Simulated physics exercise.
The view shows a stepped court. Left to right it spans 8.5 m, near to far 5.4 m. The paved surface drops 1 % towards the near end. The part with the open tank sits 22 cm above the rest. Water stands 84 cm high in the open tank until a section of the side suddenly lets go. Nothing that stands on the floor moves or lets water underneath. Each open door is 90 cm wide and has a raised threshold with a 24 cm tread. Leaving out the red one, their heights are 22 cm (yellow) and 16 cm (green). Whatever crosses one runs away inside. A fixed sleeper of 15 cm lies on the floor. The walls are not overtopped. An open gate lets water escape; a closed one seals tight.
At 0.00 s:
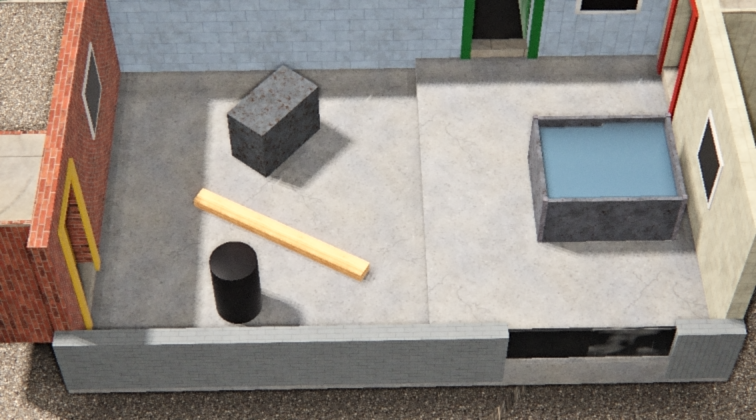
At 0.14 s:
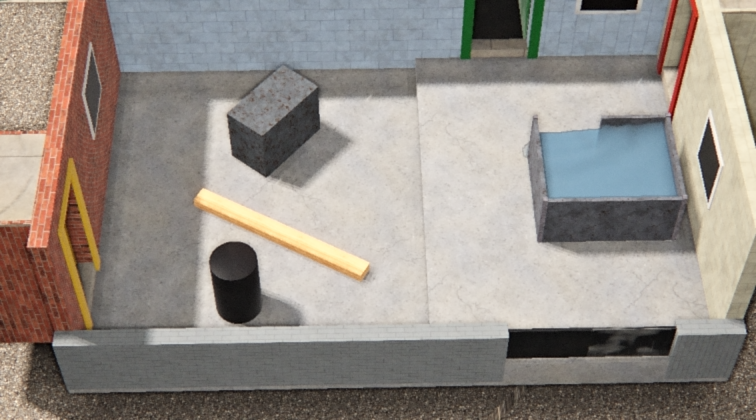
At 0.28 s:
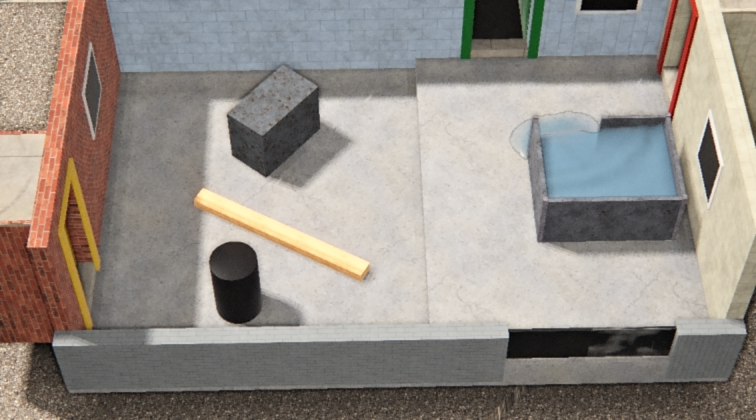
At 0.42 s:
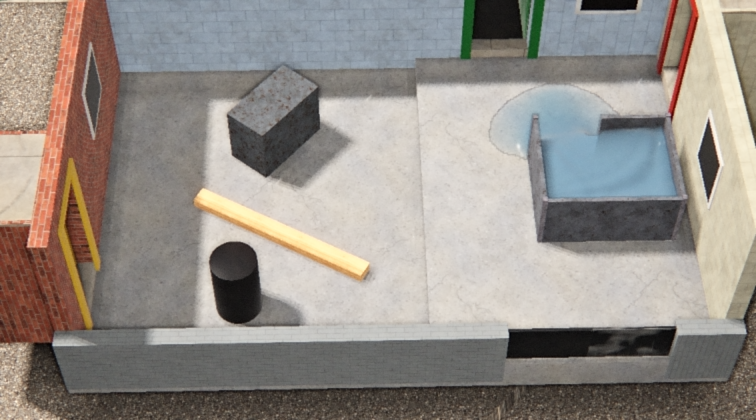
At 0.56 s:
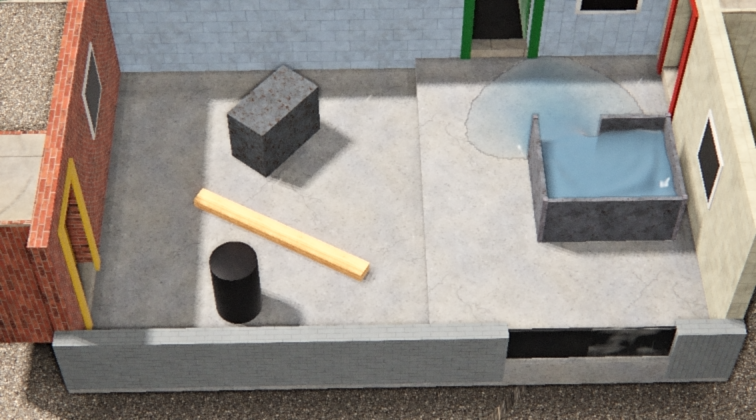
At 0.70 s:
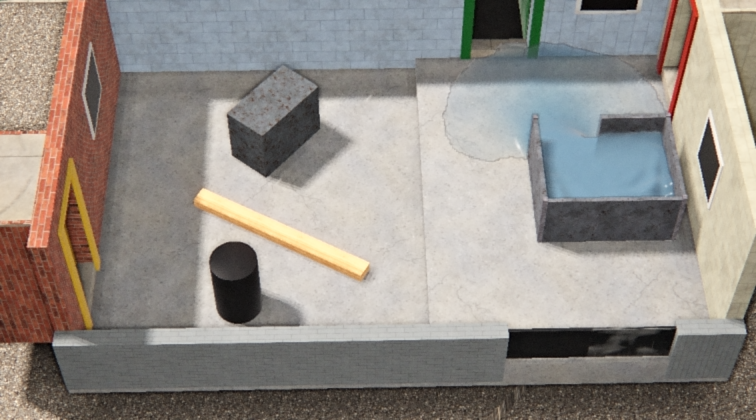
An open tank's far wall gives way, and water pours out and spreads across the paved floor.
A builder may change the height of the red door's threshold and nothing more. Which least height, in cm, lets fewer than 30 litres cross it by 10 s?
At least 15 cm or so.
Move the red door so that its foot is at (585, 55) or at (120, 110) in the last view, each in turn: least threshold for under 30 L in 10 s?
Roughly 26 and 11.5 cm.
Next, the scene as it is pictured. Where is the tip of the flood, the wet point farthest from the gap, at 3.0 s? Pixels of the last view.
Around (121, 80).
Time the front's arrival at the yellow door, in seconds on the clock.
Yellow 5.0 s.
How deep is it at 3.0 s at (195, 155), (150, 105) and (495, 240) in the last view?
Roughly 0, 3 and 0 cm, in turn.
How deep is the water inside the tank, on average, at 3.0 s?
Some 29 cm.
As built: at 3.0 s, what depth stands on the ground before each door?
In cm: Yellow 0, green 21, red 19.
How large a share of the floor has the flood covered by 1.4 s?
Near 15 per cent is wet.
After 1.4 s water covers 15 % of the floor, deepest (40 cm) near (554, 64); 12 cm at the red door, 0 litres in over its 20 cm threshold.
After 3.0 s water covers 35 % of the floor, deepest (26 cm) near (650, 150); 19 cm at the red door, 8 litres in over its 20 cm threshold.
After 10.0 s water covers 85 % of the floor, deepest (11 cm) near (286, 361); 6 cm at the red door, 10 litres in over its 20 cm threshold.
At the red door as built, the water arrived by 0.8 s and peaked near 21 cm at 1.8 s.
Run again over the same 10 s with other heights there, 47 litres in over 12.5 cm, 20 litres over 17 cm. The limit of 30 litres is kept from about 15 cm up.
